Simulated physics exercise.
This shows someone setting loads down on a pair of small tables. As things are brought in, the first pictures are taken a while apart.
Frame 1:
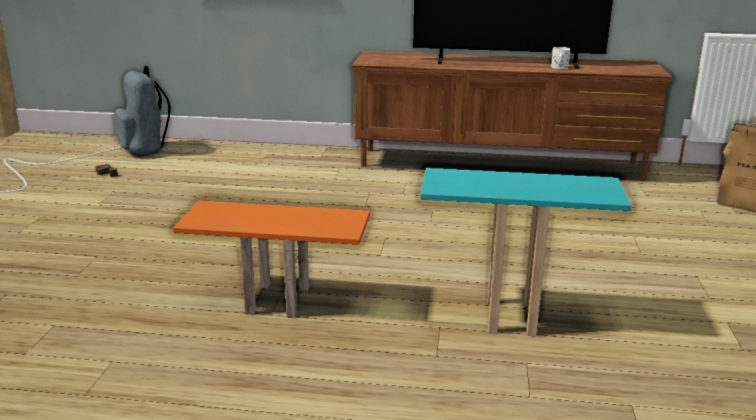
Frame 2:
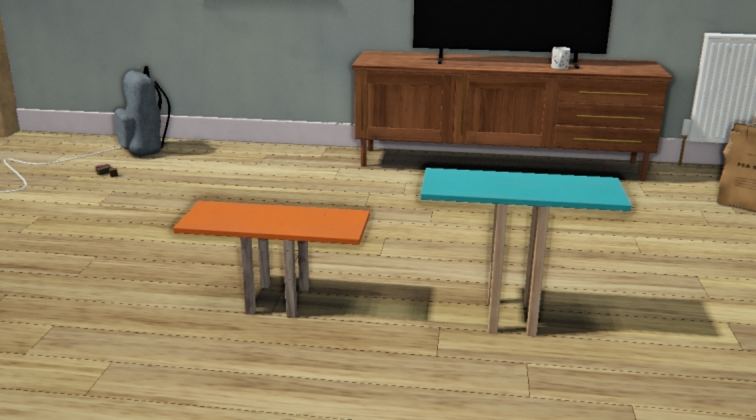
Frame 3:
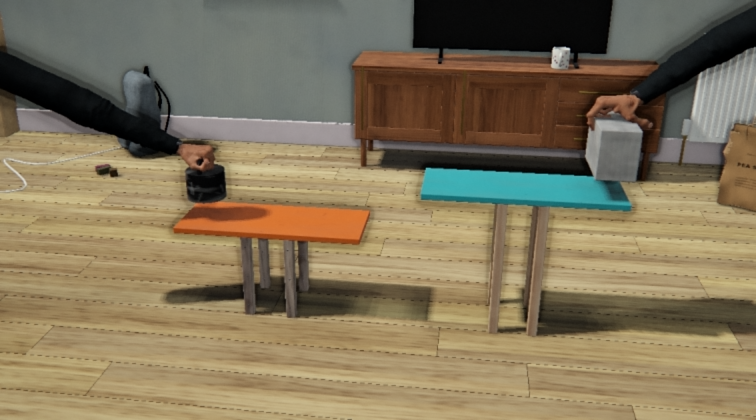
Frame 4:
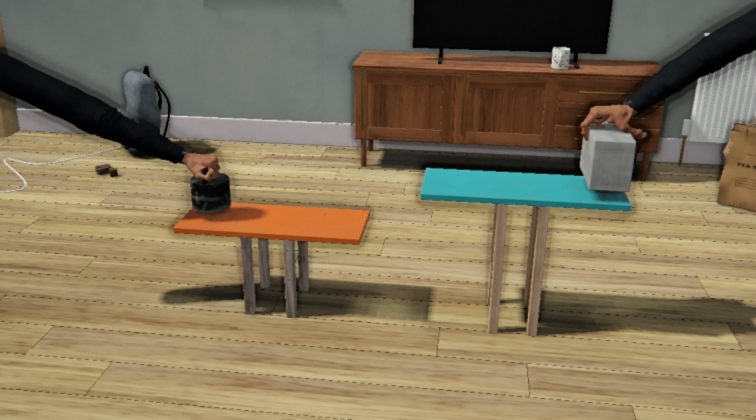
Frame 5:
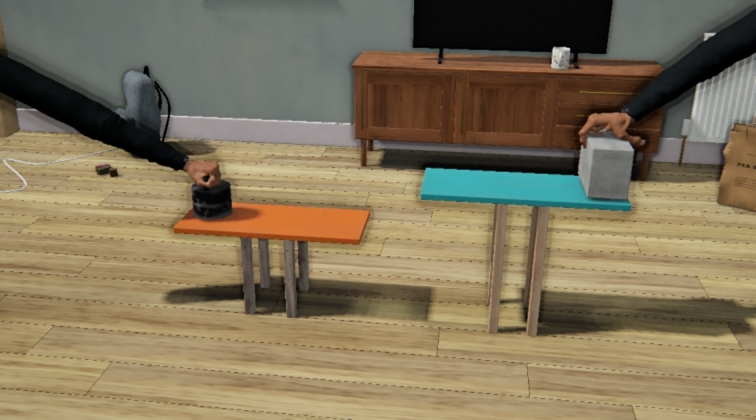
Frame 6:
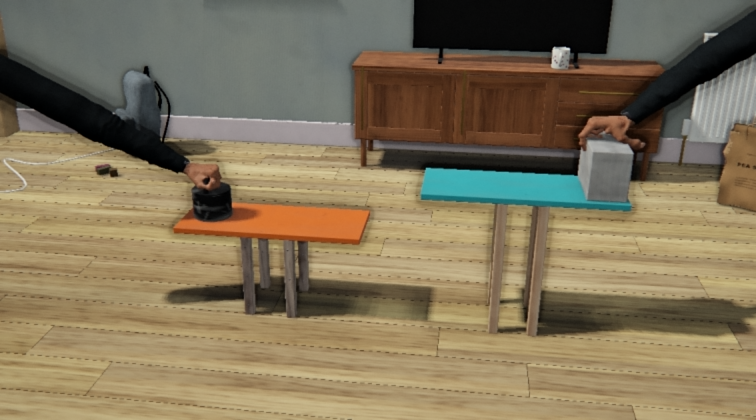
Two hands came in from either side and lowered a dark round object onto the left end of the orange table and a grey block onto the right end of the taller turquoise one, keeping hold.
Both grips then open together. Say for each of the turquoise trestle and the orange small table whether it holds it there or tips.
One by one: Turquoise trestle - tips; orange small table - tips.
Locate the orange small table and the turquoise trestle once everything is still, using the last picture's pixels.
Orange small table: (197, 231); turquoise trestle: (660, 251).
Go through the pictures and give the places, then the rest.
The first picture shows turquoise trestle (522, 189); orange small table (275, 222).
The second picture shows orange small table (275, 222).
The third picture shows still on the way; turquoise trestle (522, 189); right slab (613, 145).
The fourth picture shows still on the way; orange small table (275, 222); left weight (211, 192).
The fifth picture shows still on the way; turquoise trestle (522, 189); right slab (605, 163).
The sixth picture shows in place, still held; turquoise trestle (522, 189); orange small table (275, 222); left weight (212, 202).
Then, 0.48 s past the last view, turquoise trestle leaning 26° off how it started near (591, 196); orange small table leaning 33° off how it started near (224, 219).
Finally, the turquoise trestle overbalances, near (660, 251); the orange small table overbalances, near (197, 230).
